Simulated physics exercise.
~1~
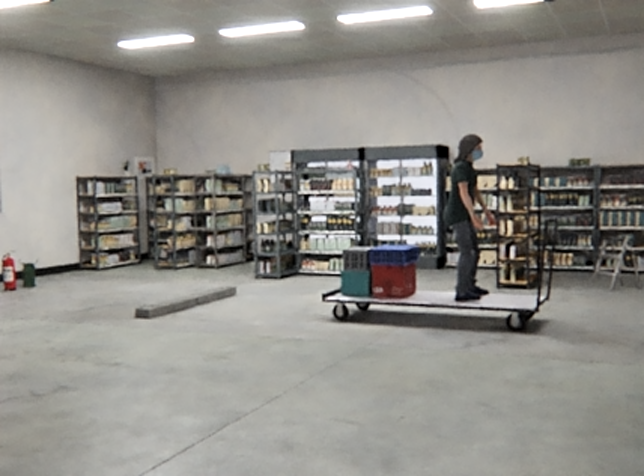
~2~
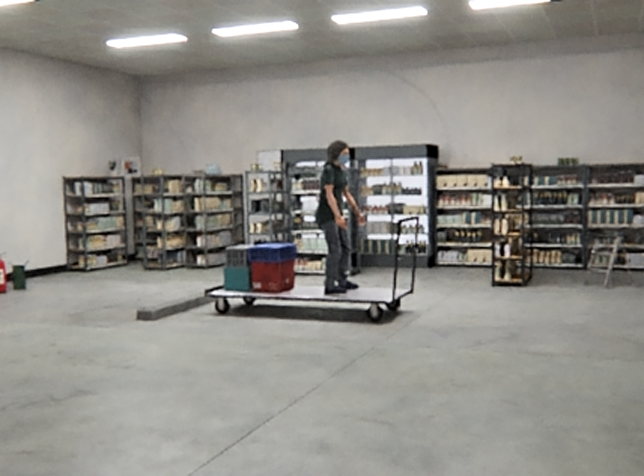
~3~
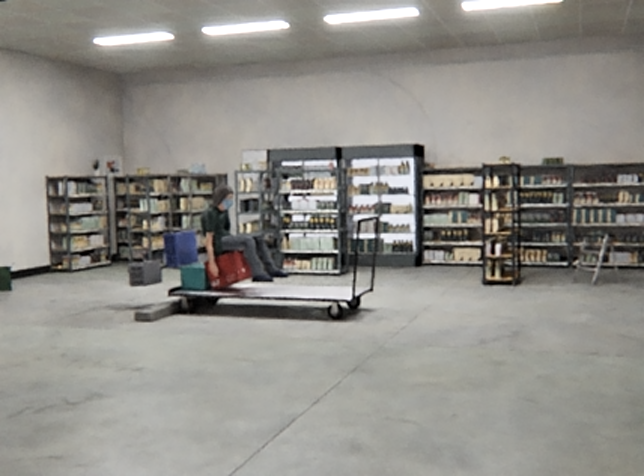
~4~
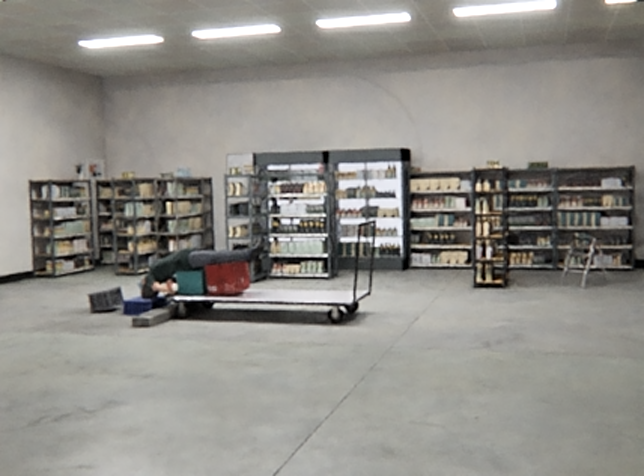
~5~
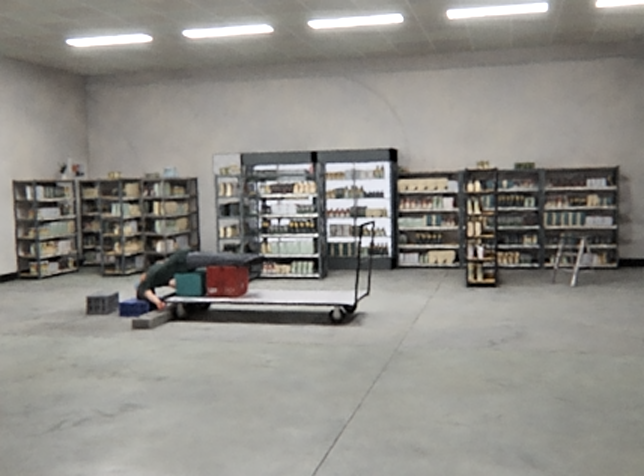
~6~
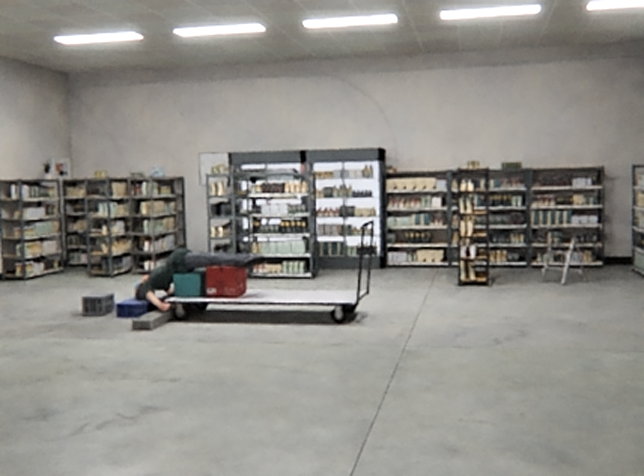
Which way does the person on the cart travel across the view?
The person moves to the left, riding on the cart and then falling toward its left end.
